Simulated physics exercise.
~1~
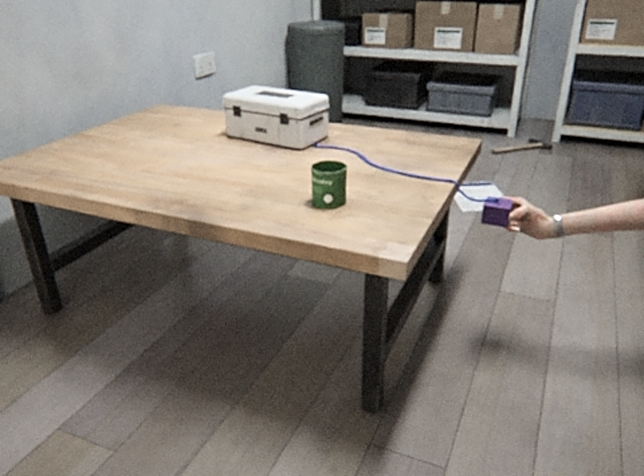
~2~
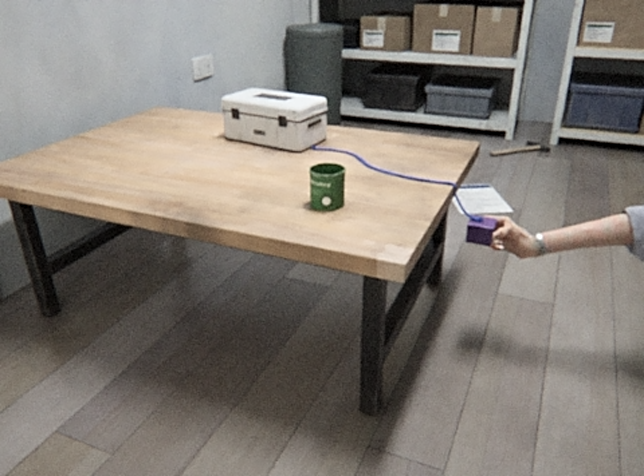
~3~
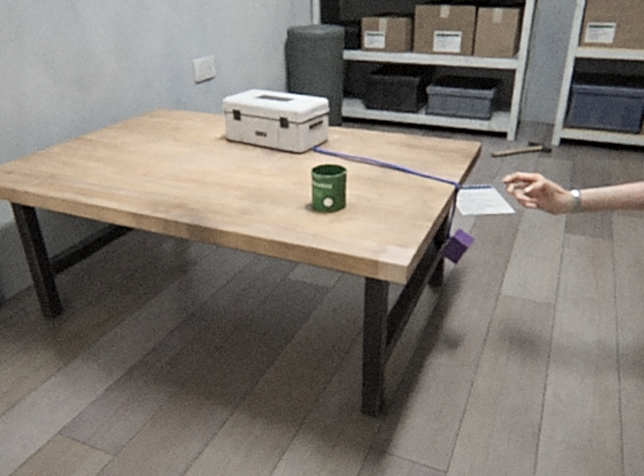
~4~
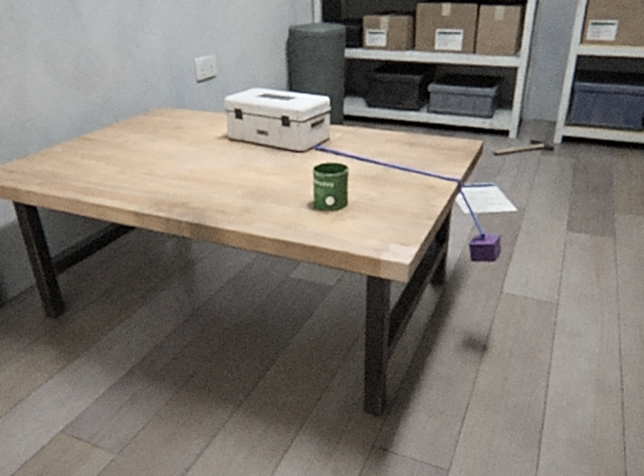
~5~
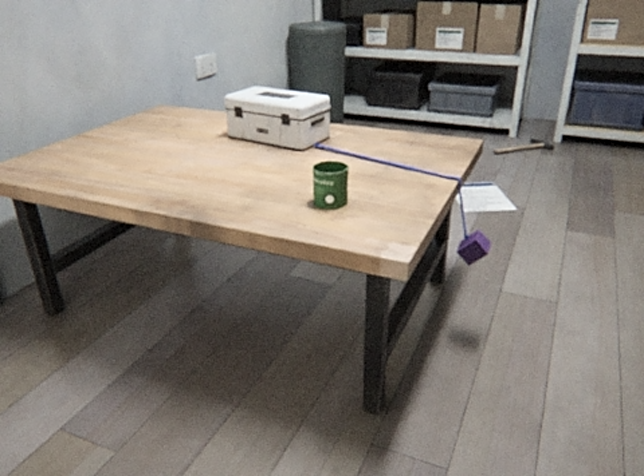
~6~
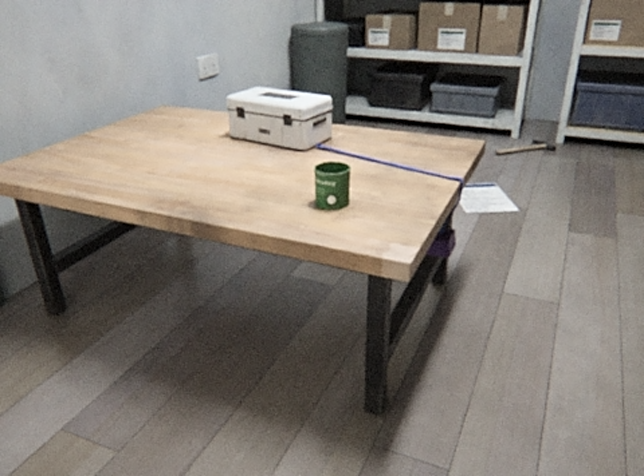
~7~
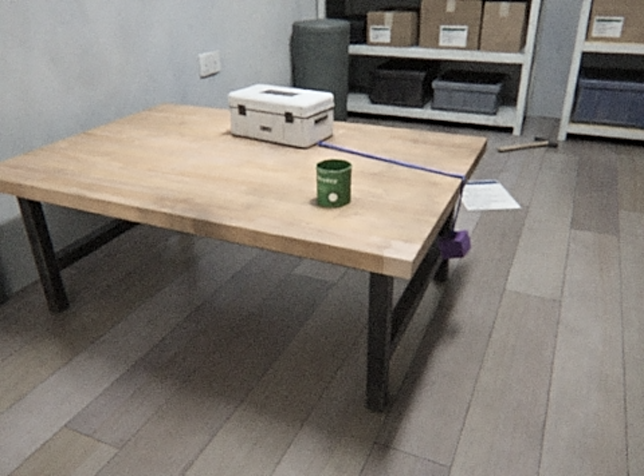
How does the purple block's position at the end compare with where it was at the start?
At the start the purple block is held out in a hand to the right of the workbench. By the end it hangs from the ribbon, lower and further left, close beside the bench's edge.
Purple block on a blue ribbon dropping from a hand and swinging beside a workbench, toolbox and green cup staying on top.
